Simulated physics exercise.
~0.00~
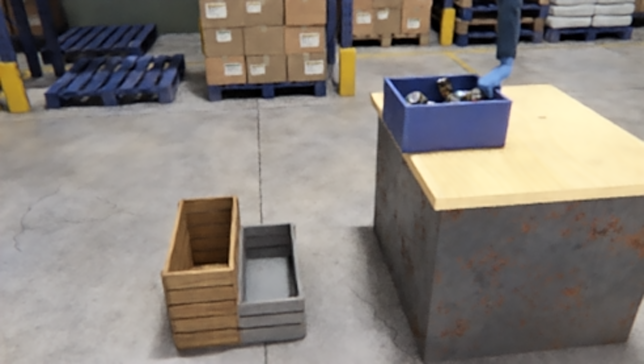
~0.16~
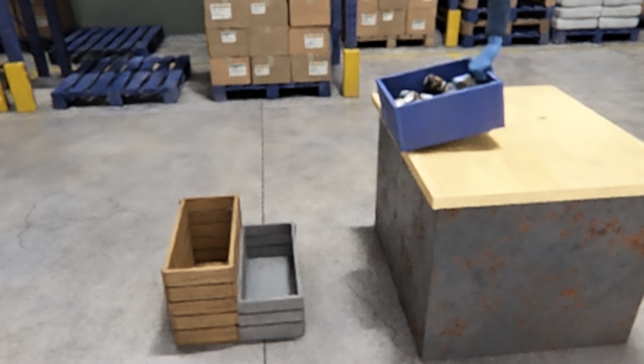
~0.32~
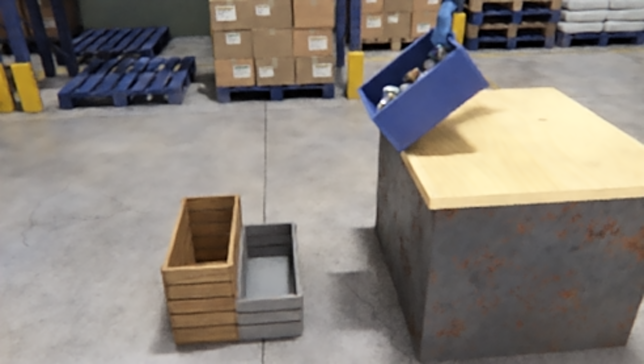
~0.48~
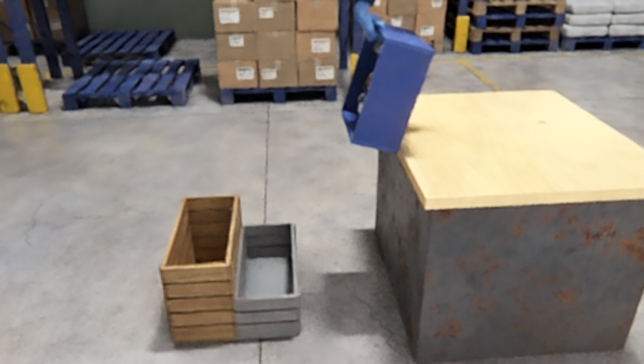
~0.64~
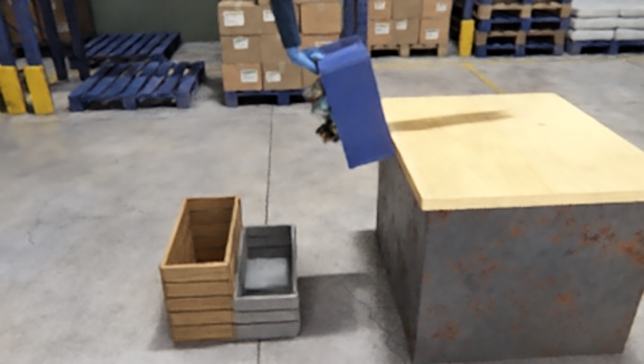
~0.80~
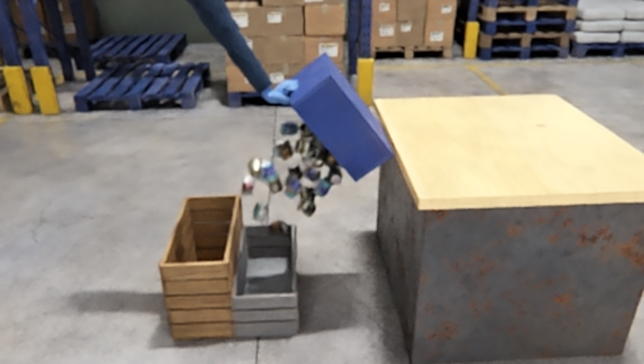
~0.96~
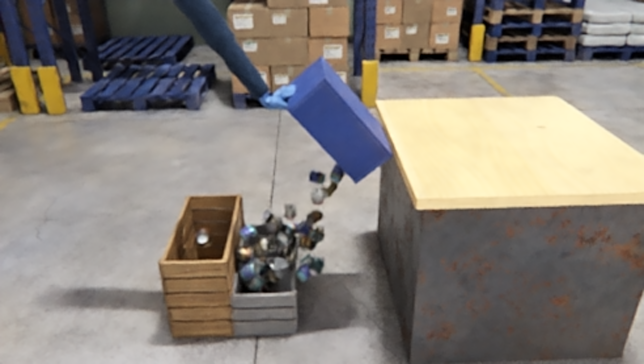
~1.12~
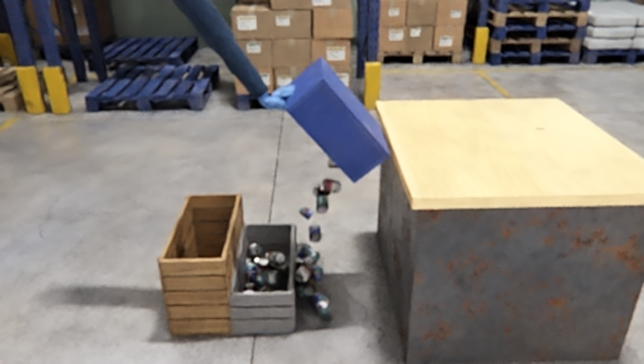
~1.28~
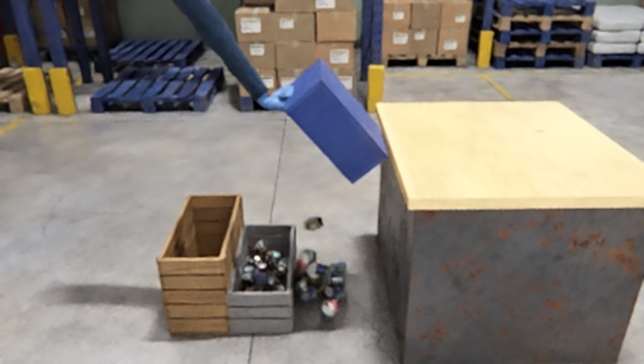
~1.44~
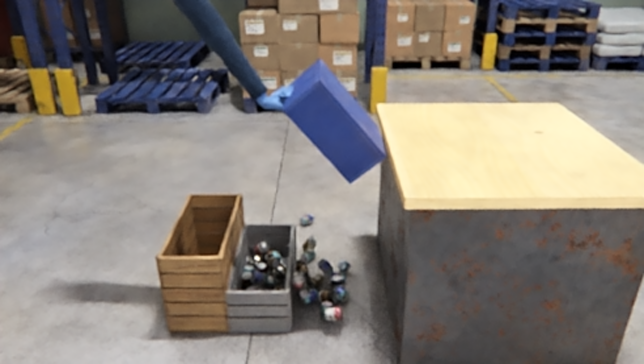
A blue-gloved hand tipped a blue tote of small cans over the left edge of a bench, and they tumbled out toward two containers below, many landing in the grey tote, others scattering on the floor beside it, and few reaching the wooden tub.
